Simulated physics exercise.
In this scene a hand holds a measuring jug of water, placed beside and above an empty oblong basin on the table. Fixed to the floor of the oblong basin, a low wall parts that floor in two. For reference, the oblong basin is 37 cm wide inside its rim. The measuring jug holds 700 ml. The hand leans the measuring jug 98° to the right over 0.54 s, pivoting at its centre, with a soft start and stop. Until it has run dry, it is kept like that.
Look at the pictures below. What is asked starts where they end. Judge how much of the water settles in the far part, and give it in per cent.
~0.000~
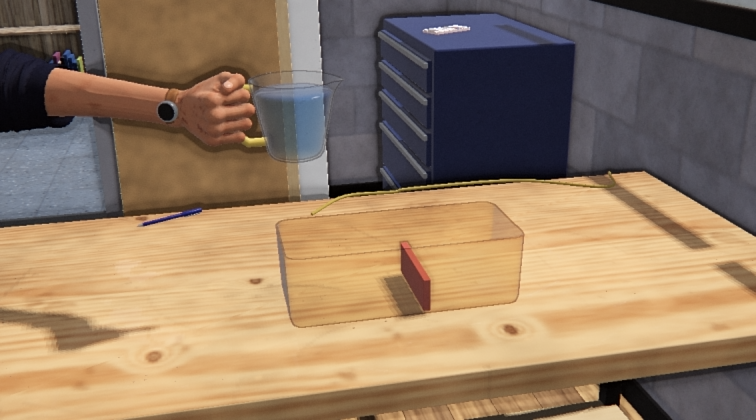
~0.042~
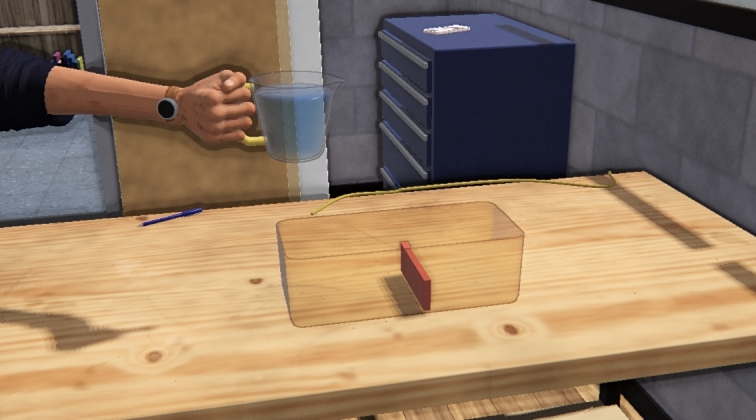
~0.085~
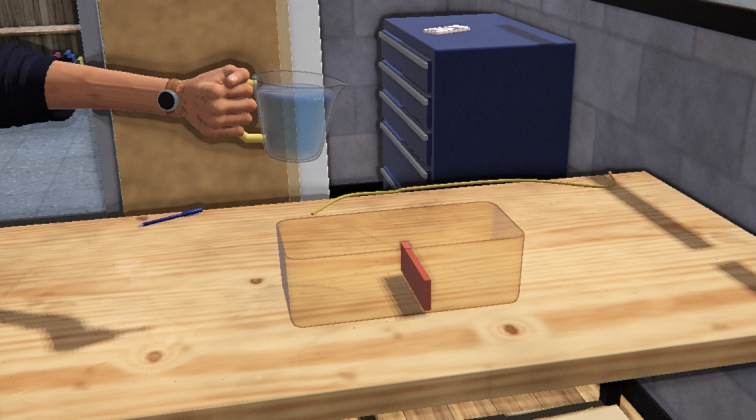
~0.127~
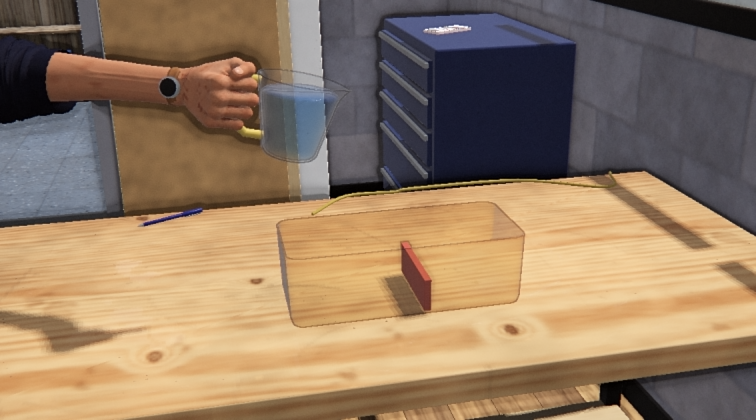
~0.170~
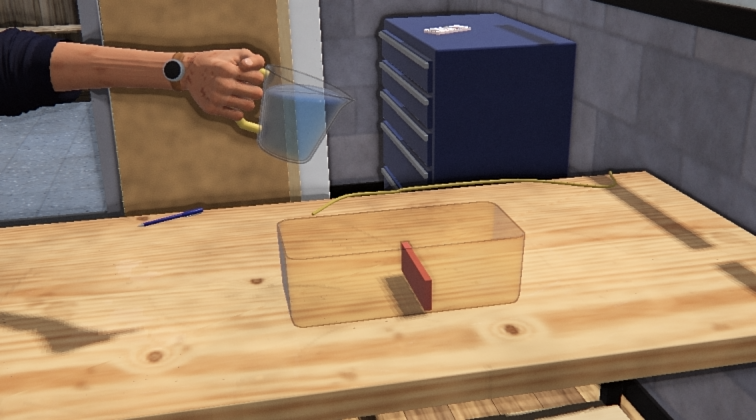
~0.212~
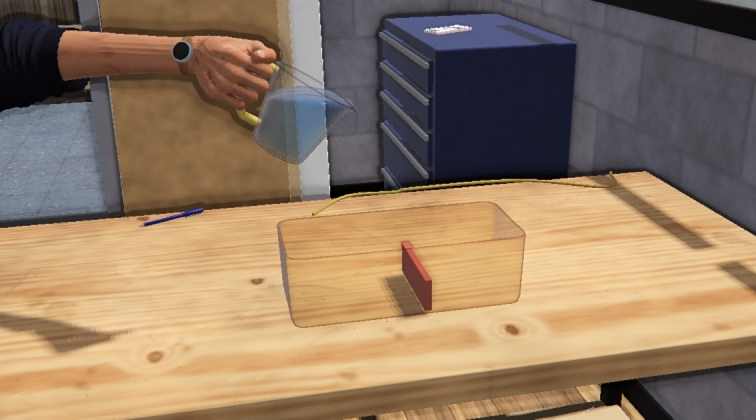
Some 7 per cent settles in the far part.
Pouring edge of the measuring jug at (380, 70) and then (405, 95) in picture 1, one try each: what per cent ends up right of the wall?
Around 85 per cent first, around 95 per cent next.
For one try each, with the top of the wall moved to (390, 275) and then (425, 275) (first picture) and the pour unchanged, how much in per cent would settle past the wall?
Some 70 in a hundred, then some 10 in a hundred.
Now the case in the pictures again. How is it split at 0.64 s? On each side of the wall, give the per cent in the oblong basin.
Near 66 on the left, 4 on the right.
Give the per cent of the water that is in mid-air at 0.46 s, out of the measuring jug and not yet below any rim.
Near 42 per cent of it all.
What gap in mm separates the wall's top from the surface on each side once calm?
Left about 34 mm, while the right is about 52 mm.
Then, 0.46 s in, the tilt is 93° and 45 per cent is still to pour, 13 is left of the wall and 1 right of it.
Then, 0.64 s in, the tilt is 98° and 10 per cent is still to pour, 66 is left of the wall and 4 right of it.
Then, 0.83 s in, the tilt is 98° and 1 per cent is still to pour, 83 is left of the wall and 5 right of it.
Then, 1.04 s in, the tilt is 98° and 0 per cent is still to pour, 88 is left of the wall and 7 right of it.
Finally, 88 per cent lies left of the wall, 7 right of it and 5 outside.
